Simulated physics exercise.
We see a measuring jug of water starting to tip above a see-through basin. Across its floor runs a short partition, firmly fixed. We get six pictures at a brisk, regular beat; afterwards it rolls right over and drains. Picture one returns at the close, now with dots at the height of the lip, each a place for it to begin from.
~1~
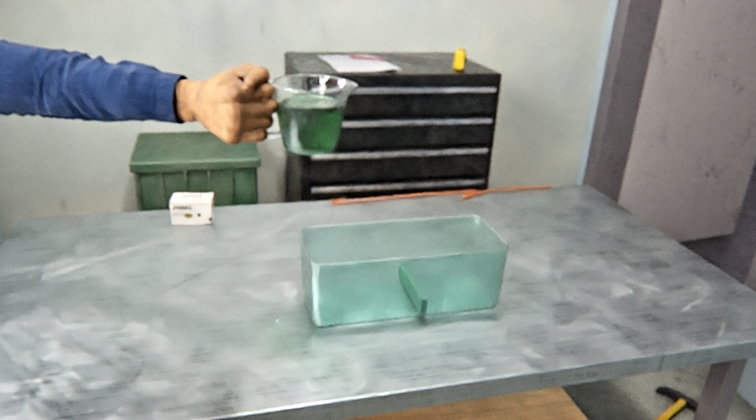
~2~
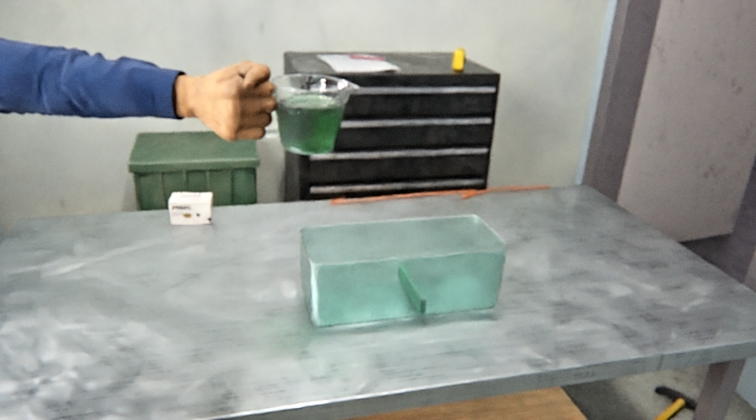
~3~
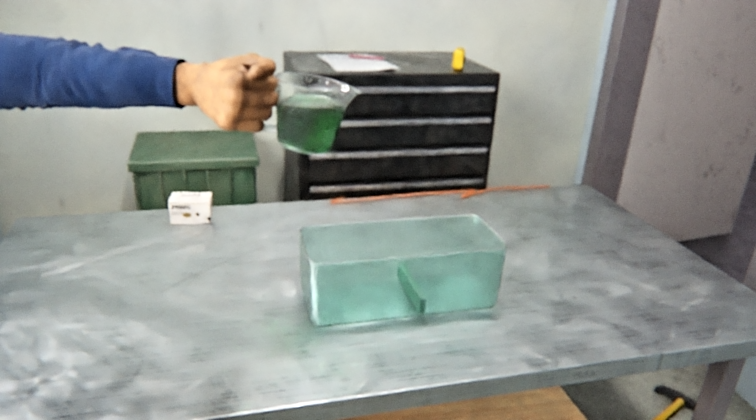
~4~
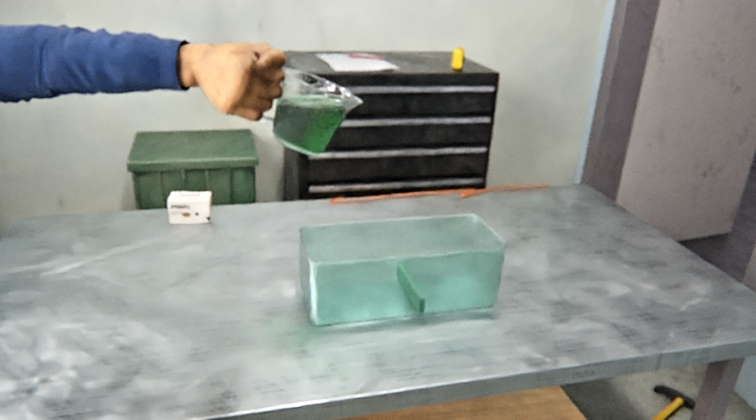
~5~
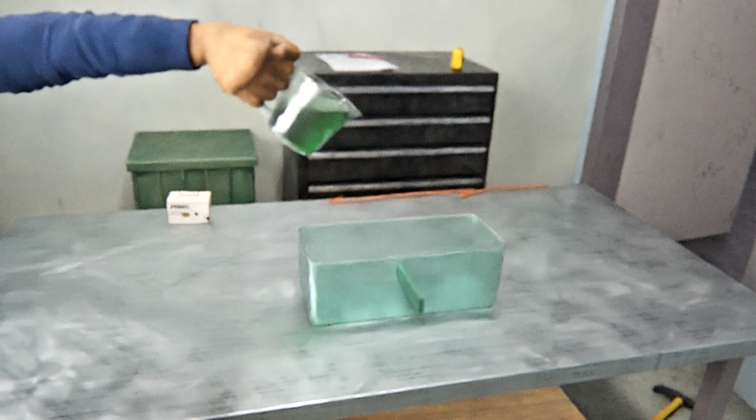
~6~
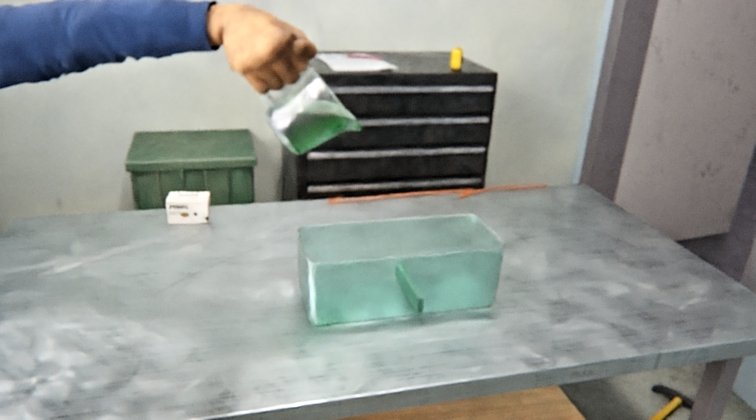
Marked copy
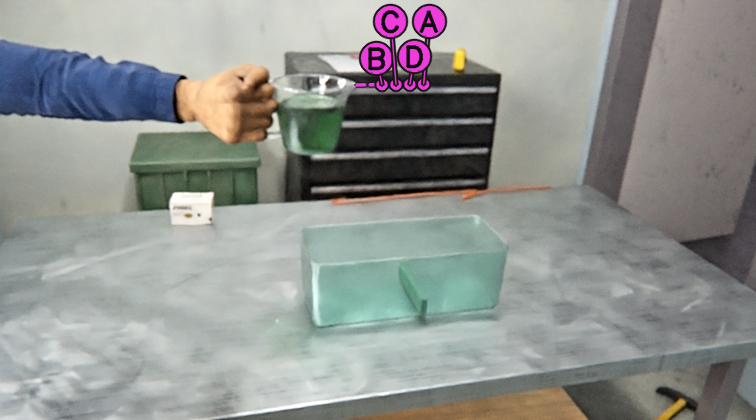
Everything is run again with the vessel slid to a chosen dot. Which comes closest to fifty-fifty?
The answer is spot C.
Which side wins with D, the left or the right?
More ends on the right.
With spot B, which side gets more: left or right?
More ends on the left.
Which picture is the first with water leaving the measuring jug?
Picture 6.
On the marked copy, A at (423, 84); B at (381, 84); C at (396, 84); D at (409, 84).
For spot A, about 13 % ends left of the wall and 80 % right of it; 7 % is lost outside.
For spot B, about 76 % ends left of the wall and 16 % right of it; 8 % is lost outside.
For spot C, about 51 % ends left of the wall and 46 % right of it; 3 % is lost outside.
For spot D, about 22 % ends left of the wall and 73 % right of it; 5 % is lost outside.
